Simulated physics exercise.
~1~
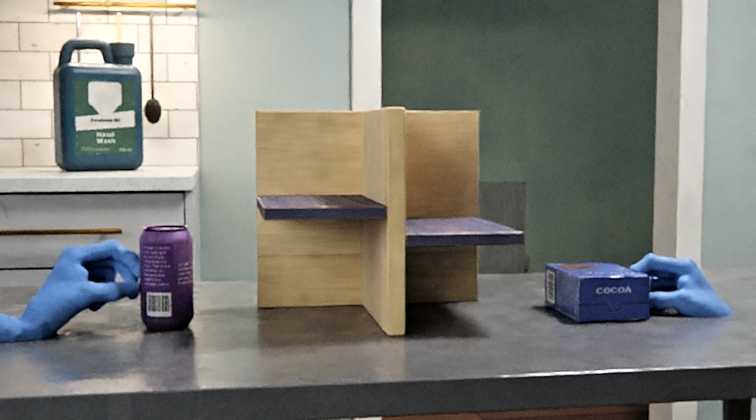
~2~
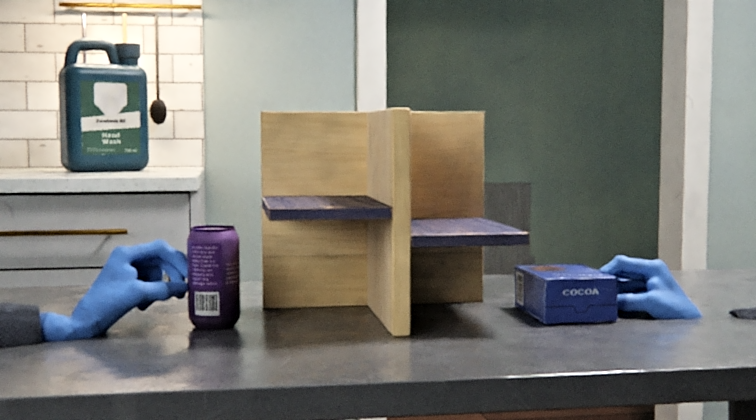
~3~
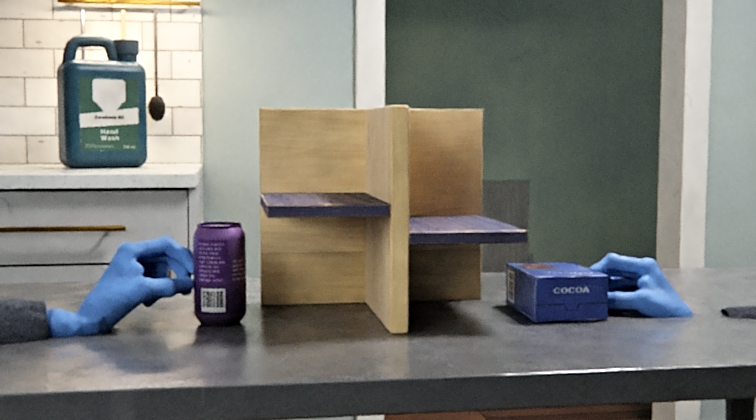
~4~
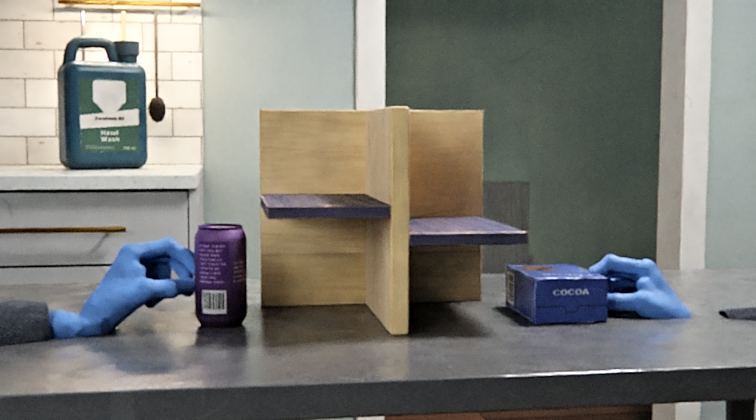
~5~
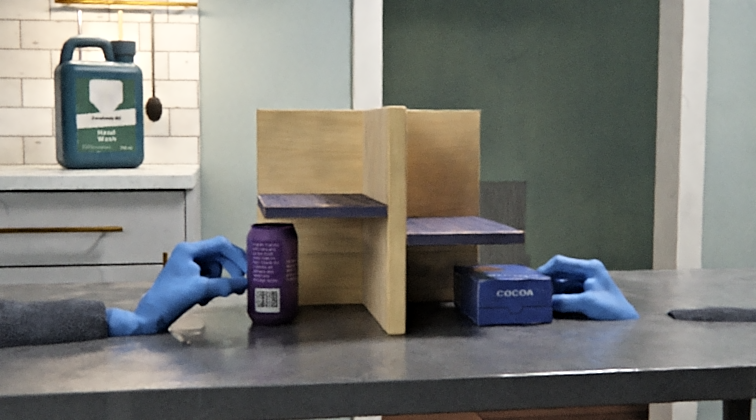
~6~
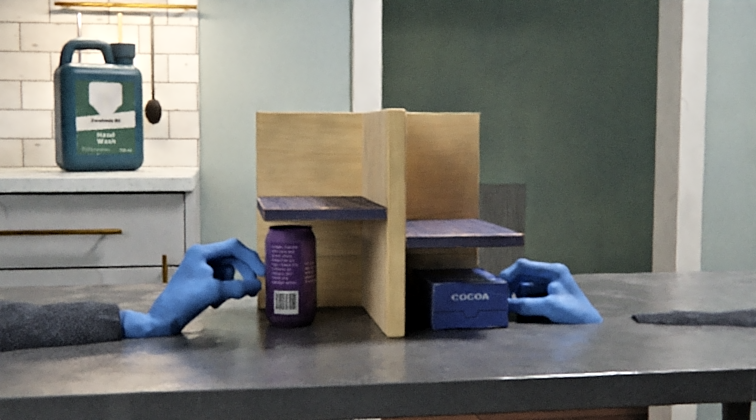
On a kitchen counter, two blue-gloved hands pushing a purple can rightward and a blue cocoa packet leftward under low shelves.
